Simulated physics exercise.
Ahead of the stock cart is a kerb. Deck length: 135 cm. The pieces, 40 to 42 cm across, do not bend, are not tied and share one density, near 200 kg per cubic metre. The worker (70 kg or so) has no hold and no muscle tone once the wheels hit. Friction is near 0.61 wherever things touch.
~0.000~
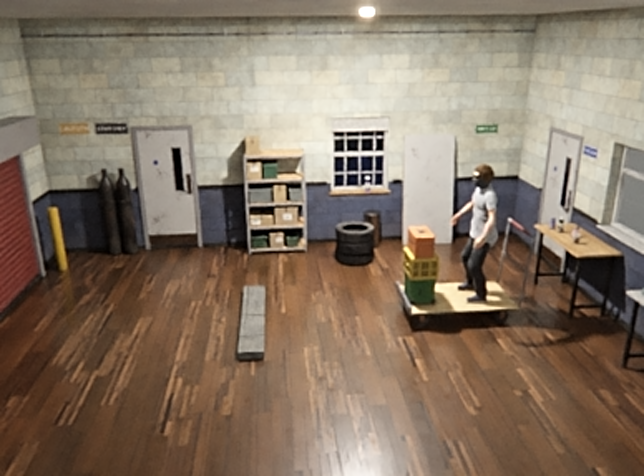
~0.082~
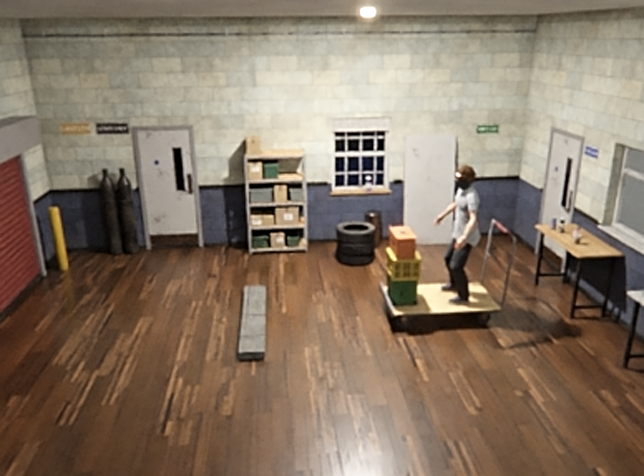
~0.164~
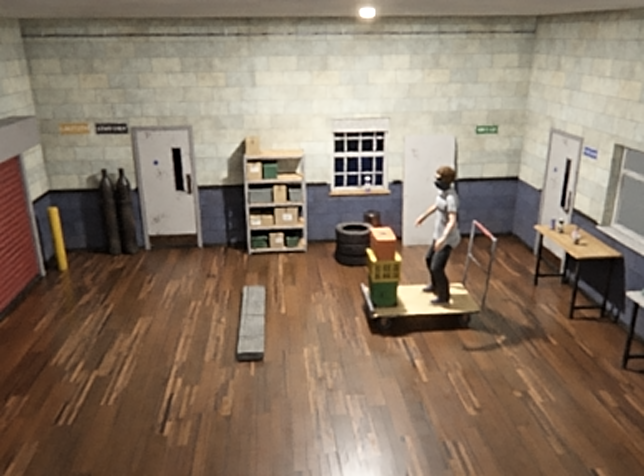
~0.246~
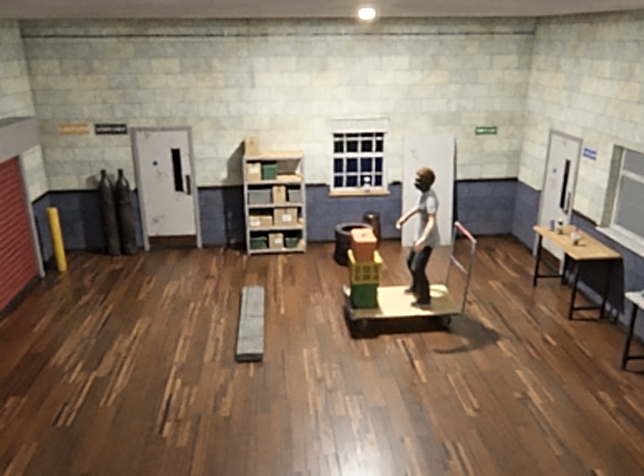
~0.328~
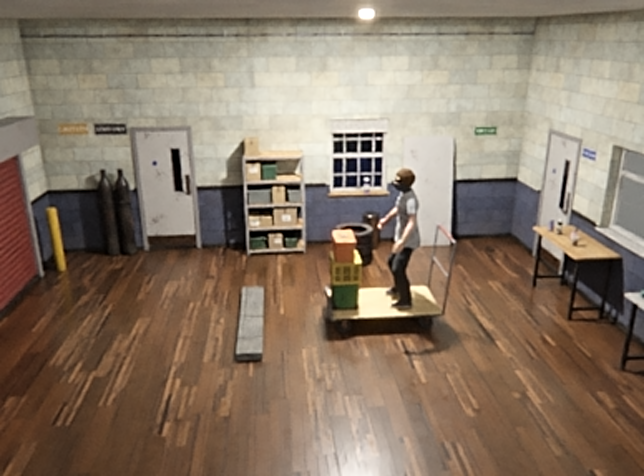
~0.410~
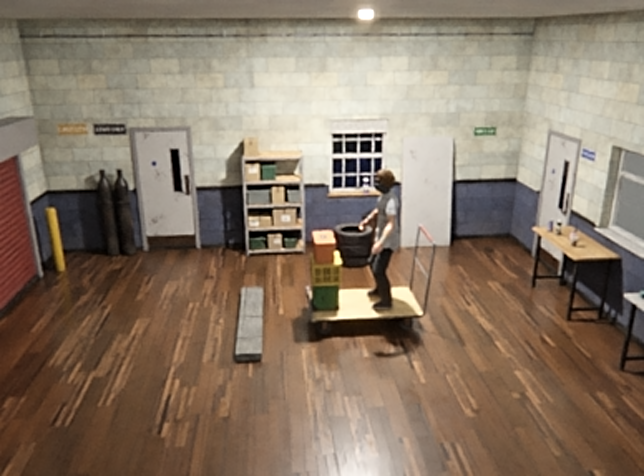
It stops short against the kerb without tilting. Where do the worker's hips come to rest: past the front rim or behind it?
In the end the worker's hips end beyond the front rim.
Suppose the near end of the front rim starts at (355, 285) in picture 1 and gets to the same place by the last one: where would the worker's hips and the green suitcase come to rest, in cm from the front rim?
Then hips 50 behind, green 20 behind.
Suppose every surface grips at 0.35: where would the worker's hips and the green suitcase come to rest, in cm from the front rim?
Then hips 50 past, green 20 behind.
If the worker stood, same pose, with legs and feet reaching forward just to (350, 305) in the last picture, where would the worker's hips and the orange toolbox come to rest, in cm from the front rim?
Then hips 20 past, orange 170 past.
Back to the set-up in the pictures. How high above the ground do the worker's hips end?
About 10 cm.
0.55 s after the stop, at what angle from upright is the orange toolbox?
About 100°.
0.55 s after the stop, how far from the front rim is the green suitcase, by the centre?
About 20 cm behind the rim.
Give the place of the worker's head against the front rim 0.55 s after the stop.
About 70 cm past the rim.
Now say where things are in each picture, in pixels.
In the first frame, hips (484, 233), green suitcase (420, 286), rim corner (411, 313); 186 cm short of the stop.
In the second frame, hips (466, 234), green suitcase (402, 287), rim corner (392, 314); 162 cm short of the stop.
In the third frame, hips (446, 235), green suitcase (383, 288), rim corner (372, 316); 138 cm short of the stop.
In the fourth frame, hips (427, 236), green suitcase (364, 290), rim corner (352, 317); 115 cm short of the stop.
In the fifth frame, hips (408, 237), green suitcase (345, 291), rim corner (332, 318); 91 cm short of the stop.
In the sixth frame, hips (388, 238), green suitcase (325, 292), rim corner (312, 320); 67 cm short of the stop. Speed about 2.9 m/s.
Impact comes at 0.64 s.
After 1.19 s the worker's hips are 1 cm past the rim, near (253, 268) in the last picture's view.
After 1.64 s the worker's hips are 40 cm past the rim, near (223, 305) in the last picture's view.
Final state at 2.9 s, past the rim, orange toolbox, yellow crate and the worker's hips; behind it, green suitcase.
